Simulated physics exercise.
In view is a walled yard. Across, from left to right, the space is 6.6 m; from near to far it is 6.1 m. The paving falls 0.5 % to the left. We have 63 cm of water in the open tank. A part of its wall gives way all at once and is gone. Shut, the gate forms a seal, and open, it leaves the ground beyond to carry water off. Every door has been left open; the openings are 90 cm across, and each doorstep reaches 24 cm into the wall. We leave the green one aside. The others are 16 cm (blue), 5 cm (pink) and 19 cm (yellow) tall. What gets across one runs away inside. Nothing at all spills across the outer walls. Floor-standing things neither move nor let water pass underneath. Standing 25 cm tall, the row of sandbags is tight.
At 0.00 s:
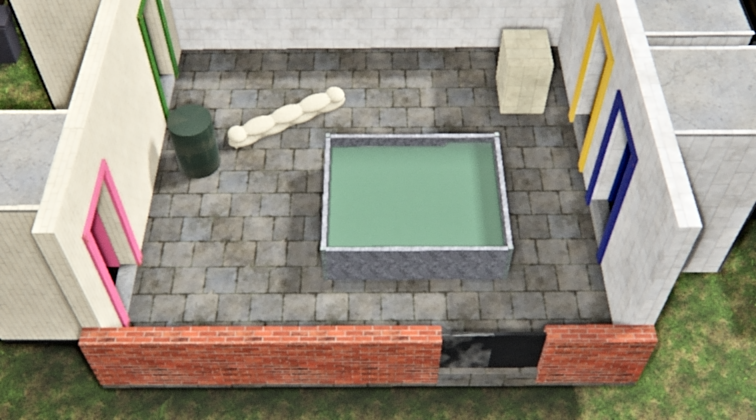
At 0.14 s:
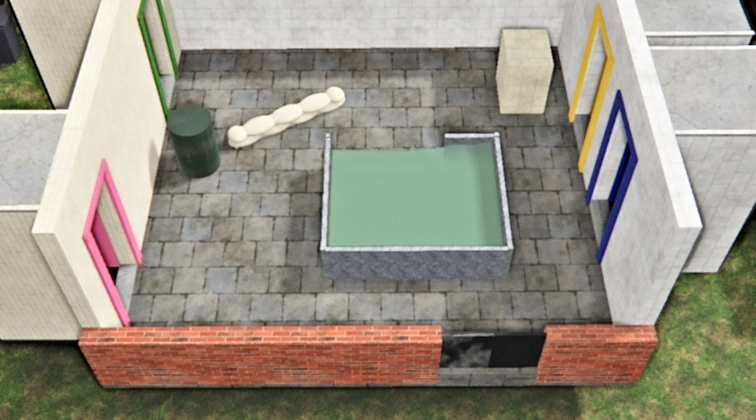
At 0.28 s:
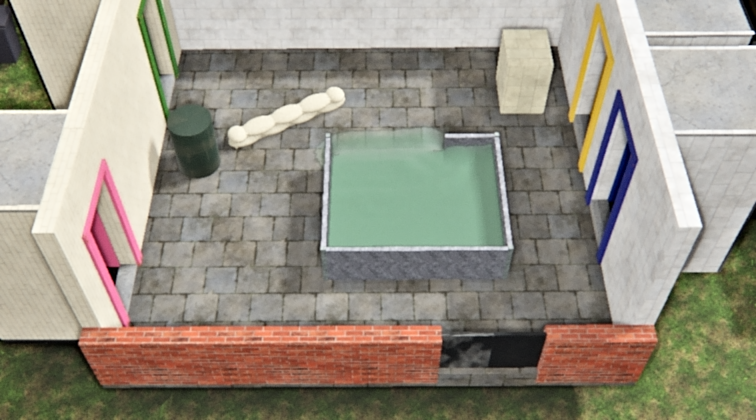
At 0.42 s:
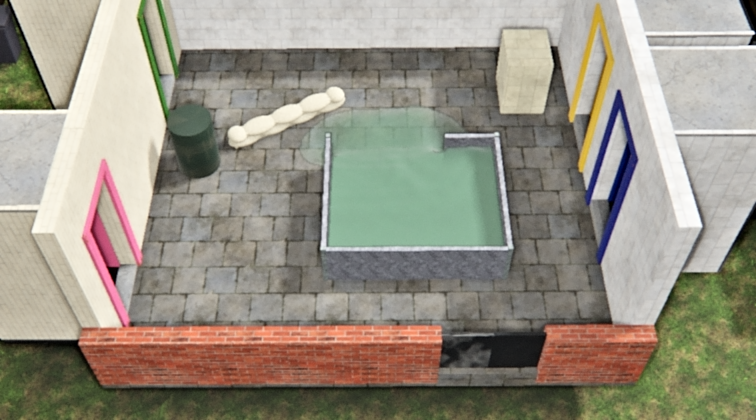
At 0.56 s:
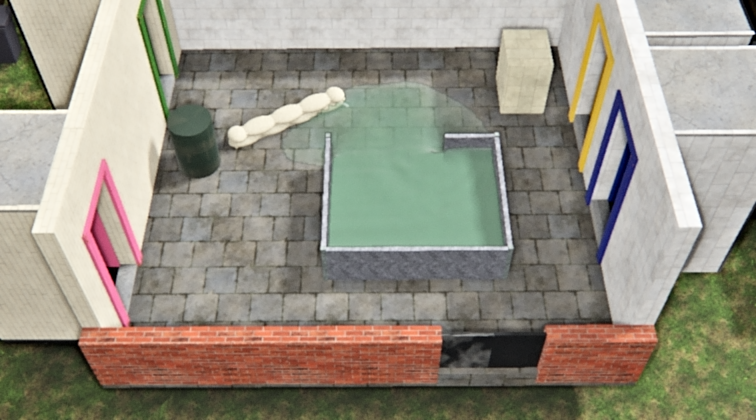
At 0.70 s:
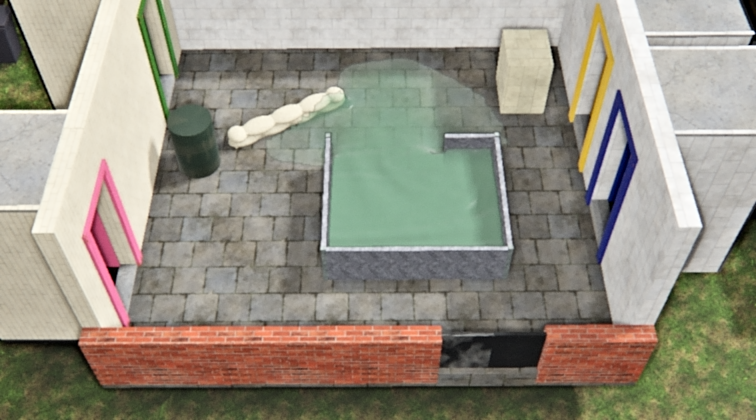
In a walled yard with a paved floor, part of the far wall of an open tank suddenly vanished, and greenish water poured through the gap, spreading across the paving behind it and reaching the pale twisted object.
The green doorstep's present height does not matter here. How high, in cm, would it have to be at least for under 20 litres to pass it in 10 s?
At least about 13.5 cm.
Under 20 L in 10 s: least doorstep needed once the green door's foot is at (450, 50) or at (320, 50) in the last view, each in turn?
You'd want roughly 21 cm there first, then roughly 18 cm.
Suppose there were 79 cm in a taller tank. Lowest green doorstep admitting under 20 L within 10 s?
18 cm.
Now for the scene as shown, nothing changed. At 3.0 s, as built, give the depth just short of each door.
Depths in cm: Blue 0, green 16, pink 3, yellow 4.
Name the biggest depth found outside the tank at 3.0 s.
I'd put it near 40 cm.
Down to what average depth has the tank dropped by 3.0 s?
Close to 23 cm deep on average.
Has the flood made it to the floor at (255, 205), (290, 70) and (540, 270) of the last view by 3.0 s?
In the order asked: Soaked, soaked, untouched.
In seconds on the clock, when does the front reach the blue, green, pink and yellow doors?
It gets to blue after 3.8 s, green after 2.4 s, pink after 3.0 s and yellow after 2.6 s.
After 1.4 s water covers 25 % of the floor, deepest (44 cm) near (334, 113); it has not reached the green door.
After 3.0 s water covers 50 % of the floor, deepest (40 cm) near (553, 52); 16 cm at the green door, 2 litres in over its 11 cm doorstep.
After 10.0 s water covers 95 % of the floor, deepest (14 cm) near (379, 289); 11 cm at the green door, 48 litres in over its 11 cm doorstep.
At the green door as built, the water arrived by 2.5 s and peaked near 18 cm at 3.6 s.
With a doorstep of 12.5 cm, 28 litres would have come in within the 10 s; with 14.5 cm, 13 litres. So under 20 litres takes about 13.5 cm.
